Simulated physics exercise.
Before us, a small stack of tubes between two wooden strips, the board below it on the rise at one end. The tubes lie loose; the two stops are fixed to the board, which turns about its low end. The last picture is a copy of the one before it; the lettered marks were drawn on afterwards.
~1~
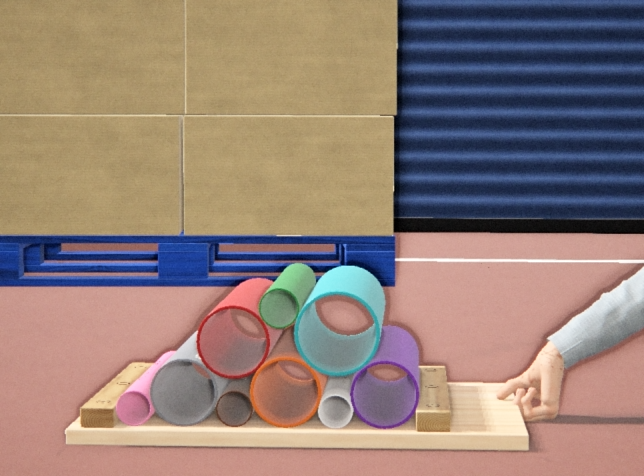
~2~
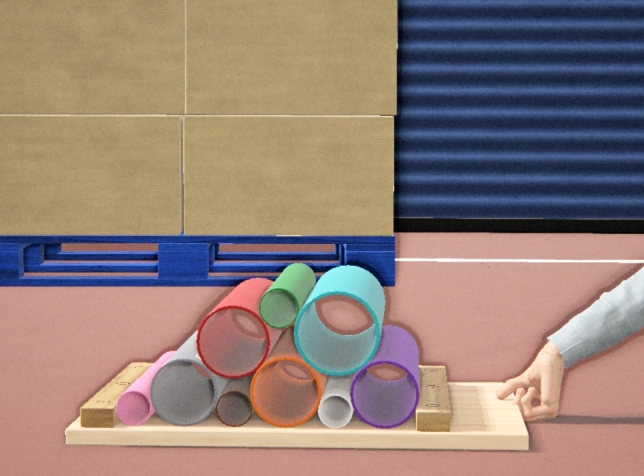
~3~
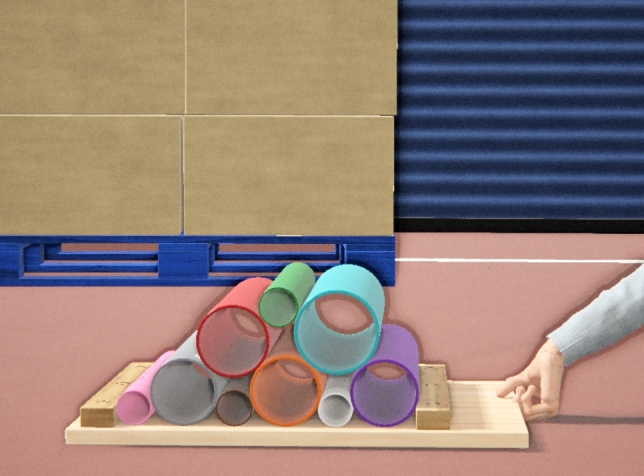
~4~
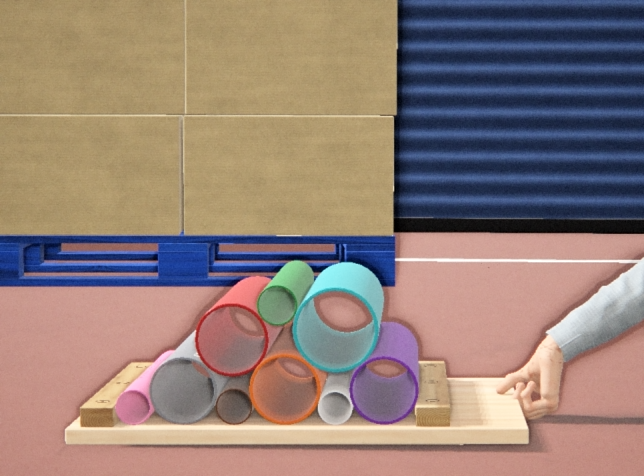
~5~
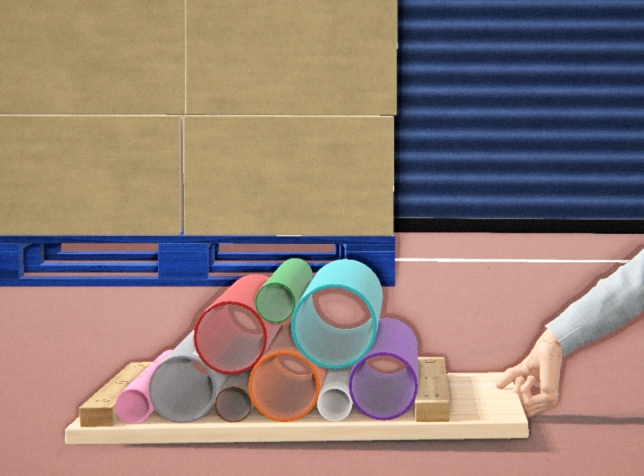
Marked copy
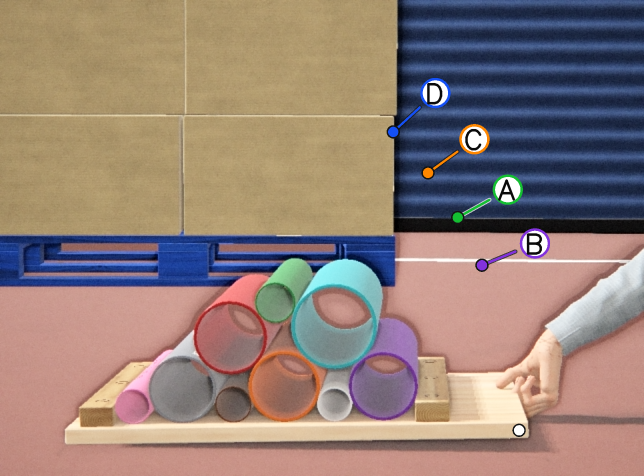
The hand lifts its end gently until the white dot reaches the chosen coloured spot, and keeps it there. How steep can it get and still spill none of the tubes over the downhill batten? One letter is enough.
The highest mark that will do is C.
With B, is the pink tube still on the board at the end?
Yes.
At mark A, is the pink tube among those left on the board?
The pink tube: Yes.
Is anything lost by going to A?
No, at A.
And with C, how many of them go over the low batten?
It comes to none.
On the marked copy, A at (458, 218); B at (482, 265); C at (428, 173); D at (393, 132); the white dot at (519, 430).
Following C. Soon after the start, board at 20°.
Later, board at 36°.
In the end, board at 36°, none over the low batten.
As for the rest, A none over the low batten; B none over the low batten; D three over the low batten (red, turquoise, green).
